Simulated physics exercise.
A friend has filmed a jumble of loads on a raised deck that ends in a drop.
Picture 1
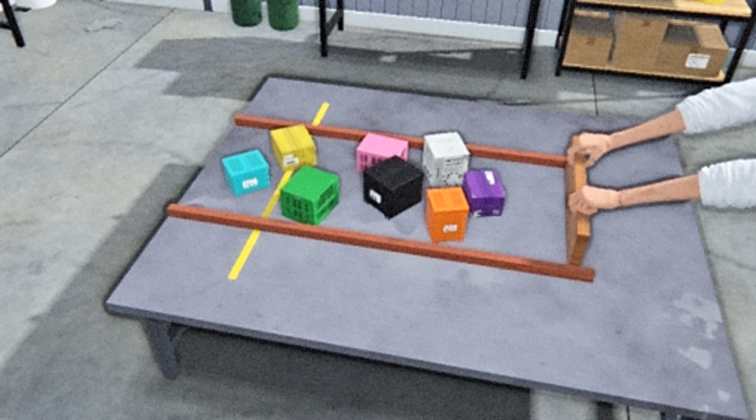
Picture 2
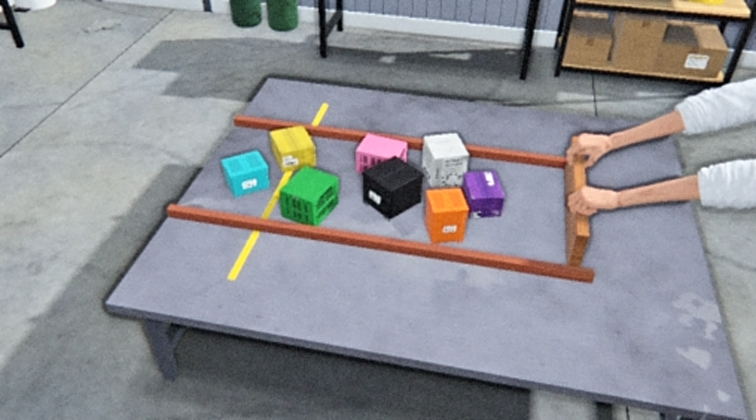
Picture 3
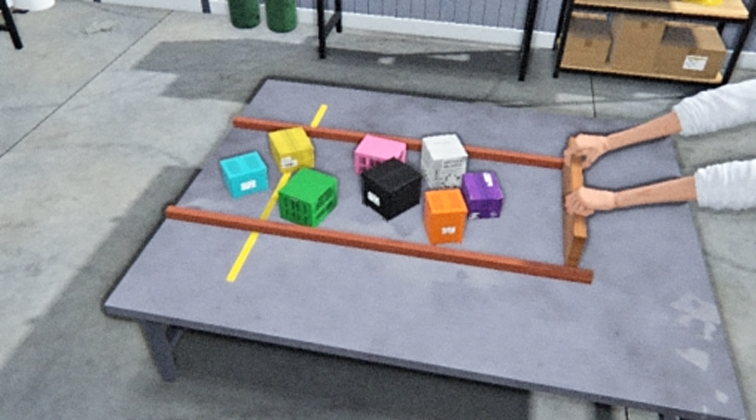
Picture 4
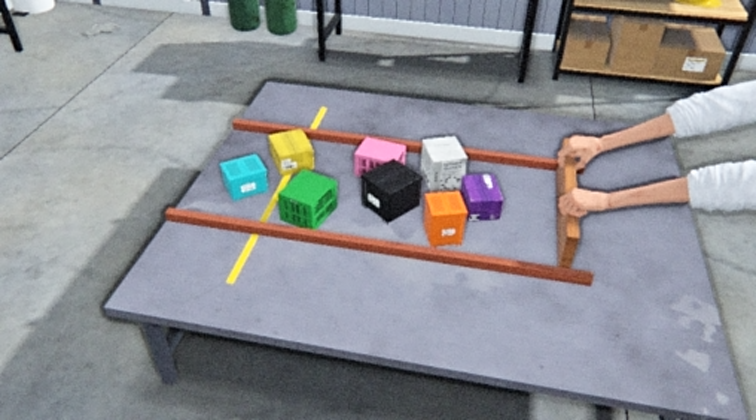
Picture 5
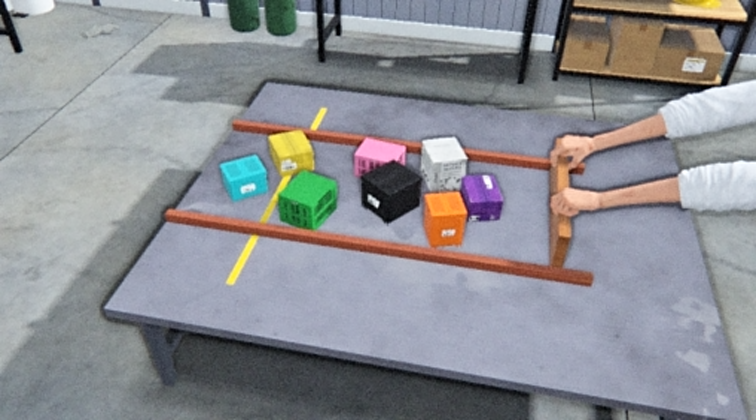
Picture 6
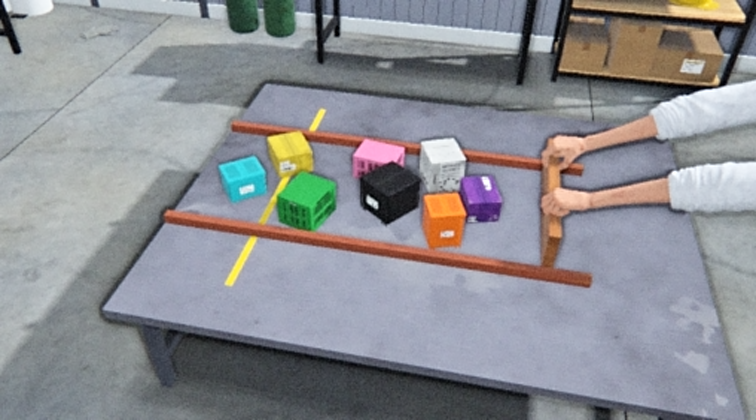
On a gray table, eight colorful crates and boxes sat still between two wooden rails beside a yellow line, while a pair of hands held a plank at the right and slid it slightly left.
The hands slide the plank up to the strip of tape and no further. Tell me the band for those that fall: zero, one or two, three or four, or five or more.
In the end the number that fall off is one or two.
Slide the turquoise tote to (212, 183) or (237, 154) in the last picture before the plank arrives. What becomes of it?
In turn it drops off; tumbles off.
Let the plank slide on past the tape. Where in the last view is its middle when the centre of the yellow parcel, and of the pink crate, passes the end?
For the yellow parcel at (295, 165), for the pink crate at (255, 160).
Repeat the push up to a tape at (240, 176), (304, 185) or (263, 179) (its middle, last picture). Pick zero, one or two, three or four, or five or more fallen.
One after another: Five or more; not one; either one or two.
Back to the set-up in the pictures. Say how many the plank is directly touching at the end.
In contact: 3.
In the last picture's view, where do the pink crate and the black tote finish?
The pink crate stops around (242, 148); the black tote around (229, 168).
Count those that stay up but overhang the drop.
0 of them.
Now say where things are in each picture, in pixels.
The first picture shows turquoise tote (246, 174); yellow parcel (293, 148); green crate (310, 196); plank (576, 199); tape (287, 176).
The second picture shows yellow parcel (293, 149); pink crate (381, 157).
The third picture shows green crate (308, 198); plank (573, 200).
The fourth picture shows turquoise tote (245, 178); black tote (391, 191).
The fifth picture shows yellow parcel (291, 153); orange tote (444, 221).
The sixth picture shows turquoise tote (243, 180); yellow parcel (290, 154); green crate (307, 202); plank (550, 201); tape (284, 182).
Soon after, none off yet; turquoise tote at rest near (243, 180); yellow parcel at rest near (290, 154); green crate at rest near (307, 202).
Then, none off yet; turquoise tote at rest near (243, 180); yellow parcel at rest near (290, 154); green crate moved a little near (288, 204).
Further on, none off yet; turquoise tote moved a little near (232, 178); yellow parcel moved about its own width near (251, 148); green crate moved about its own width near (265, 203).
By the end, the number that fall off is one or two; fallen, yellow parcel and turquoise tote.
